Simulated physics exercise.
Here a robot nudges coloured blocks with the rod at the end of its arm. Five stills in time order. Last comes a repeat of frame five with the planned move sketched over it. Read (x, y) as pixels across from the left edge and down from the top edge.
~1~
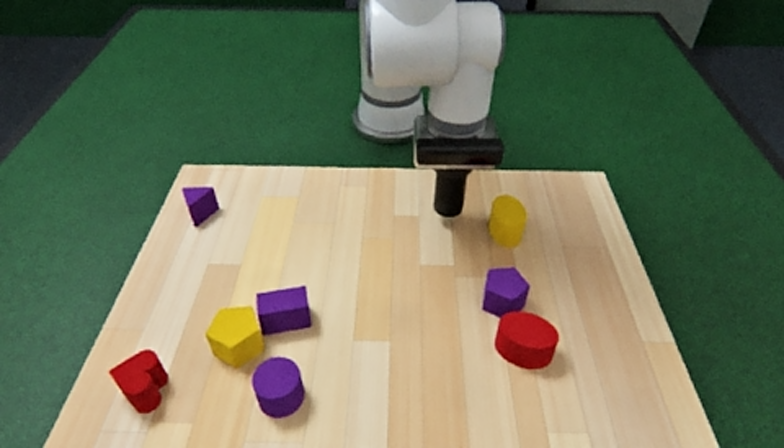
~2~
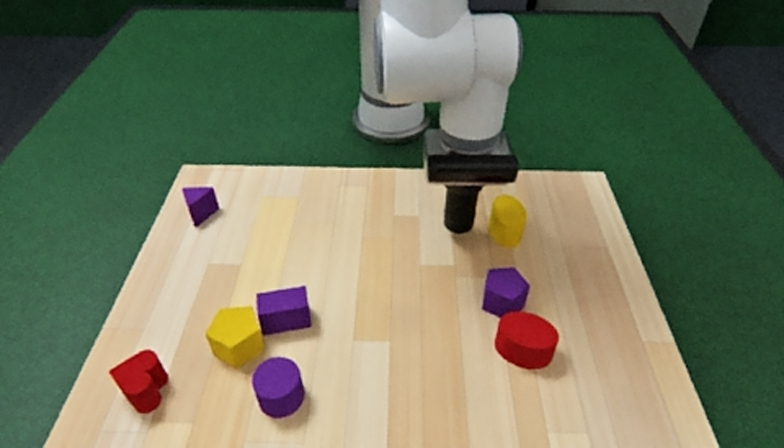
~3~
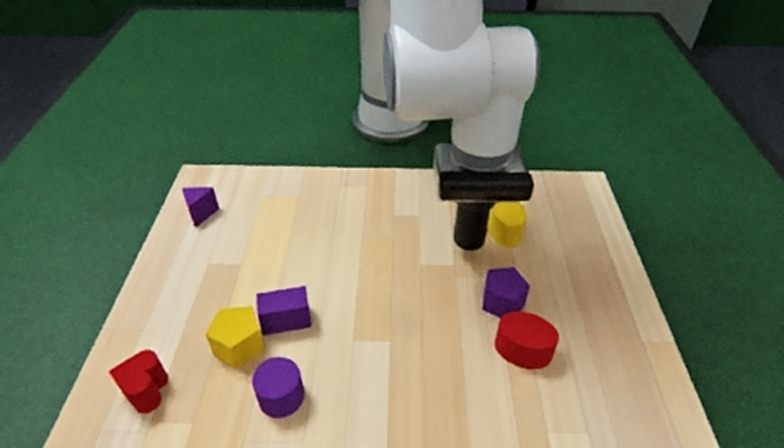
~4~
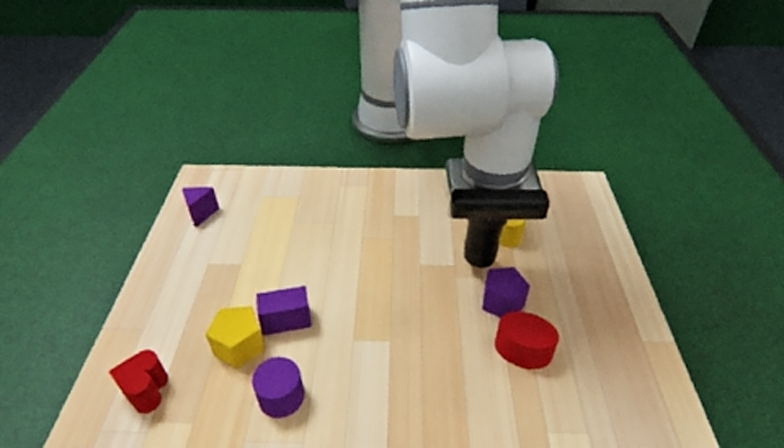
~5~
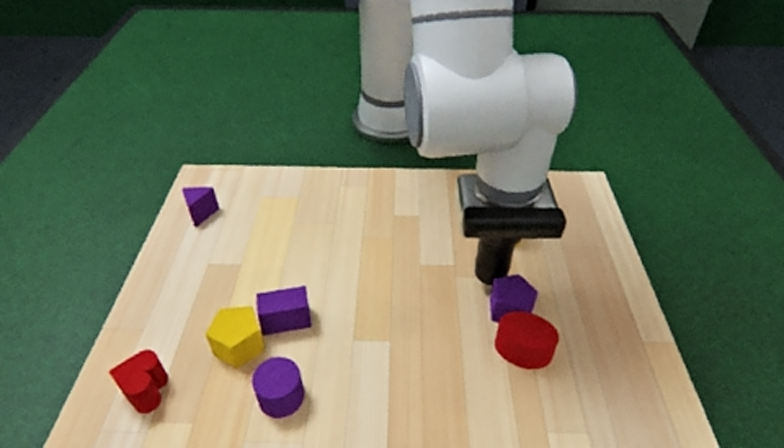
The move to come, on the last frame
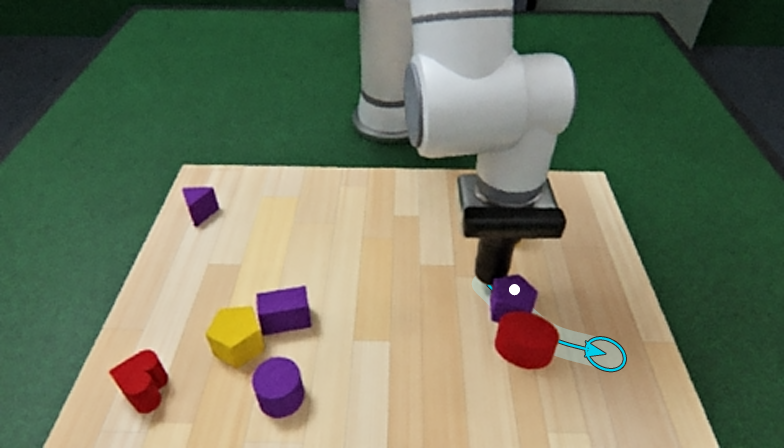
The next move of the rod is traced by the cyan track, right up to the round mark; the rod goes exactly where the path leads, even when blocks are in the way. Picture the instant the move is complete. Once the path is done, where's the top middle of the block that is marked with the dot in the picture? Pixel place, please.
Its top centre is at about (592, 362).
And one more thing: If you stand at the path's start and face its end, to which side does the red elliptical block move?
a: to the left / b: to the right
Answer: B.
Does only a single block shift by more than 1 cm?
Answer: No.
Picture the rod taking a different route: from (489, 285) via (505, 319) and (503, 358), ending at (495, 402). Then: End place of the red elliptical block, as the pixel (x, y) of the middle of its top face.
It is at (570, 398).
The drawn path runs from (489, 285) via (519, 314) and (557, 341), ending at (605, 354); the dot is on the purple five-sided block.
What follows on the original path. One third of the way, rod (522, 303); purple five-sided block (550, 321); red elliptical block (539, 354).
Two thirds of the way, rod (562, 330); purple five-sided block (584, 355), turned 15° clockwise; red elliptical block (542, 371), turned 25° clockwise.
At the end, rod (611, 343); yellow elliptical block not moved; purple five-sided block (592, 362), turned 30° clockwise; red elliptical block (542, 371), turned 25° clockwise.
